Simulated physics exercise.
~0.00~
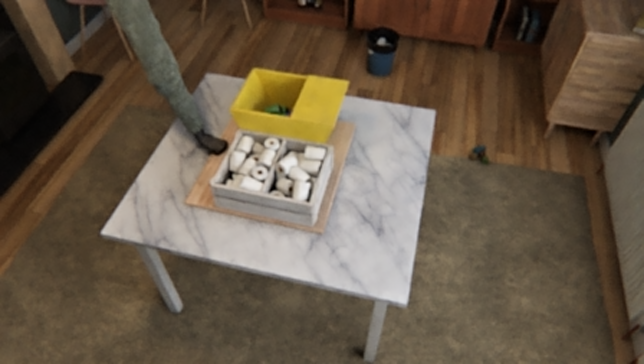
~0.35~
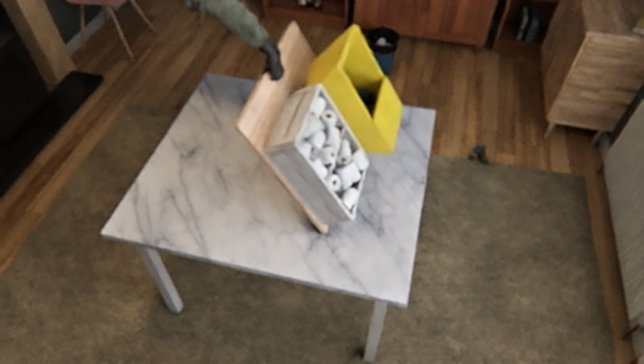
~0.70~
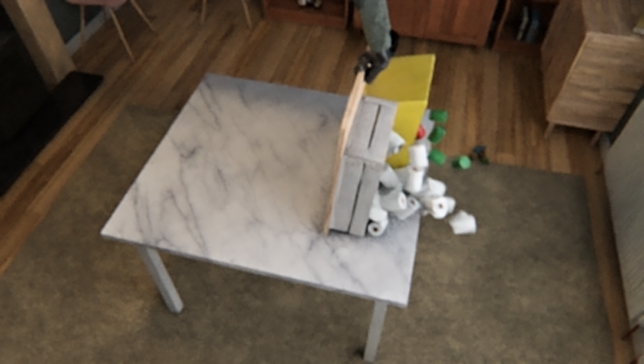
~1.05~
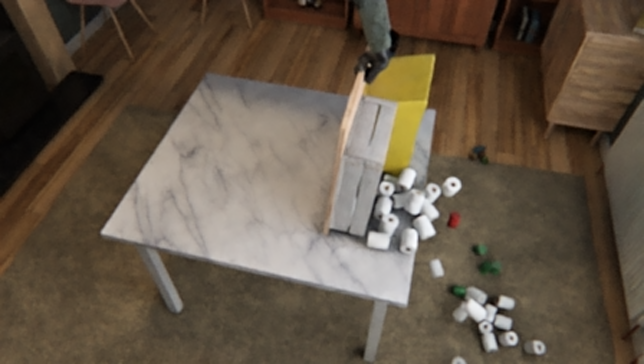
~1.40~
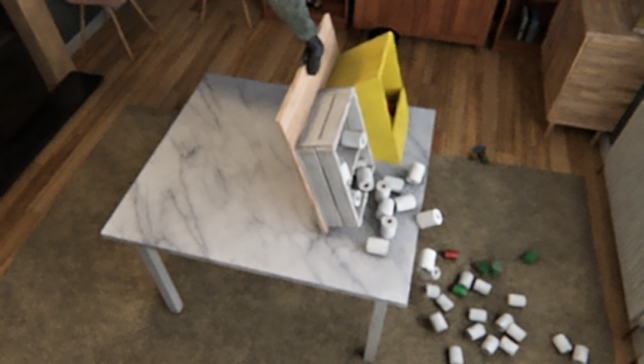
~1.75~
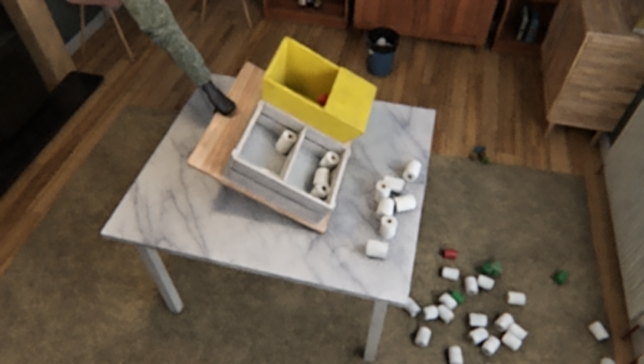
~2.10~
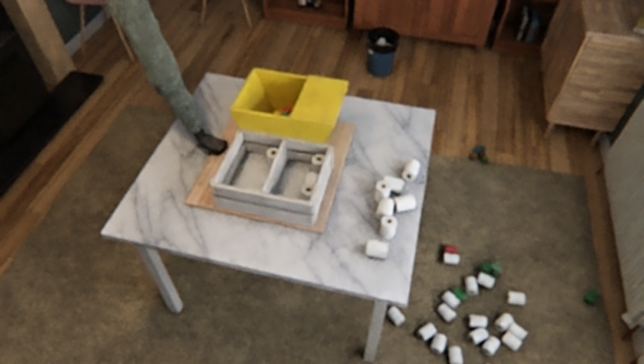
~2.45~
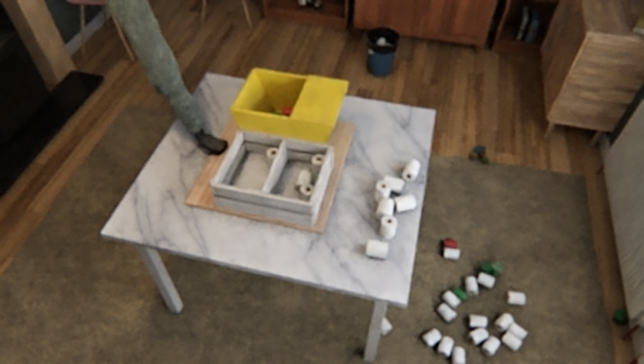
To begin with, a plywood board on a marble-topped table holds a yellow crate and a white crate full of paper rolls, with a gloved hand at its left edge. The hand lifts that edge, tipping the board steeply to the right. Once it stands slightly past upright, white rolls pour out along with some green and red jars, and many drop to the floor. The hand then lowers the board until it lies flat again. At the end, only a few rolls remain in the white crate, while others lie on the table's right side and across the rug.
